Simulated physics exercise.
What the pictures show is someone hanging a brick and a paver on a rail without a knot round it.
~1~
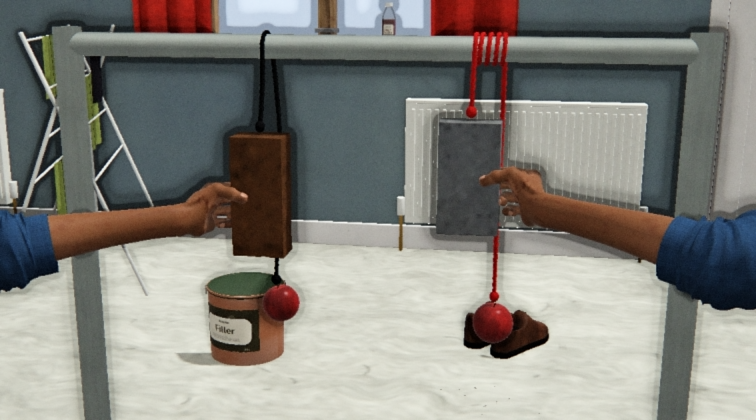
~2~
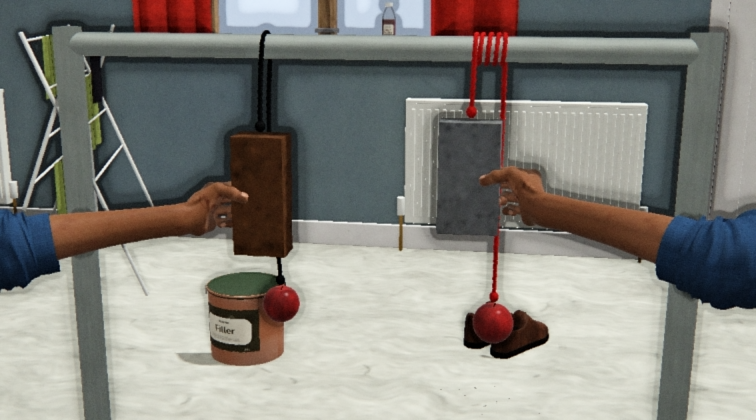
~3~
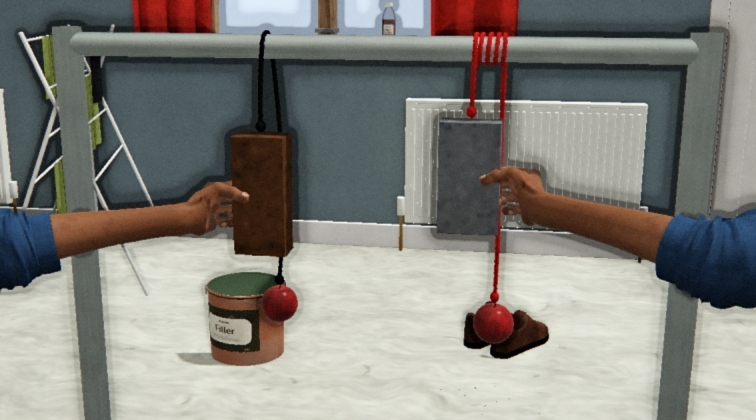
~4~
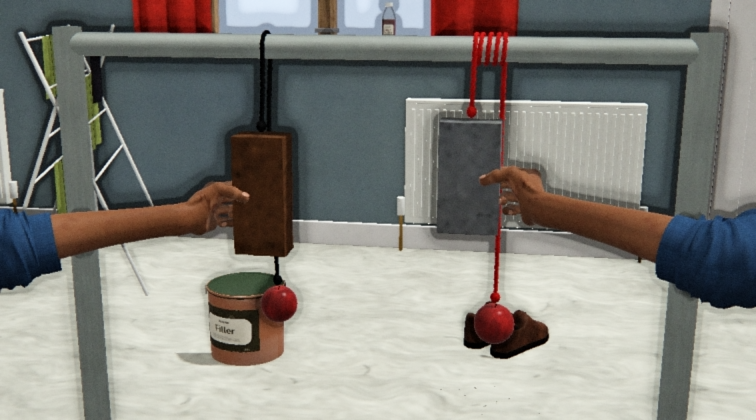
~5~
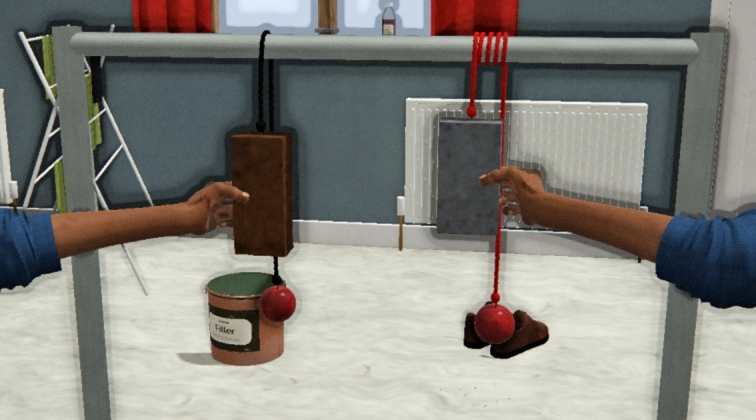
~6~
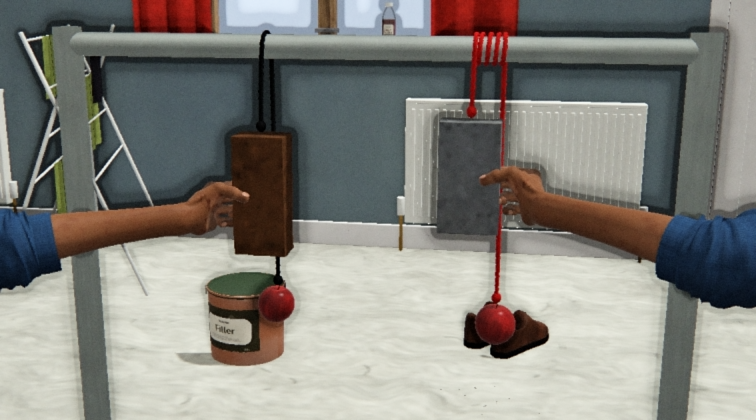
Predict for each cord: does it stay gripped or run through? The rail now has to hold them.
Prediction: The brick runs down; the paver stays up.
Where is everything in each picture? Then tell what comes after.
Brick (261, 195); paver (469, 177); left apple (281, 303); right apple (493, 322), in the first picture.
Brick (262, 194); paver (469, 177), in the second picture.
Brick (263, 194); paver (470, 176), in the third picture.
Brick (263, 194); paver (470, 176), in the fourth picture.
Brick (263, 194); paver (470, 176), in the fifth picture.
Brick (263, 194); paver (470, 176); left cord only laid over the rail; right cord wound several times round the rail, in the sixth picture.
Then, 0.38 s past the final frame, brick dropping near (269, 354); paver still up near (472, 174).
Then, 0.70 s past the final frame, brick on the floor; paver still up near (473, 174).
When it is over, brick on the floor; paver still up near (473, 174). The brick drops and the paver keeps its height.
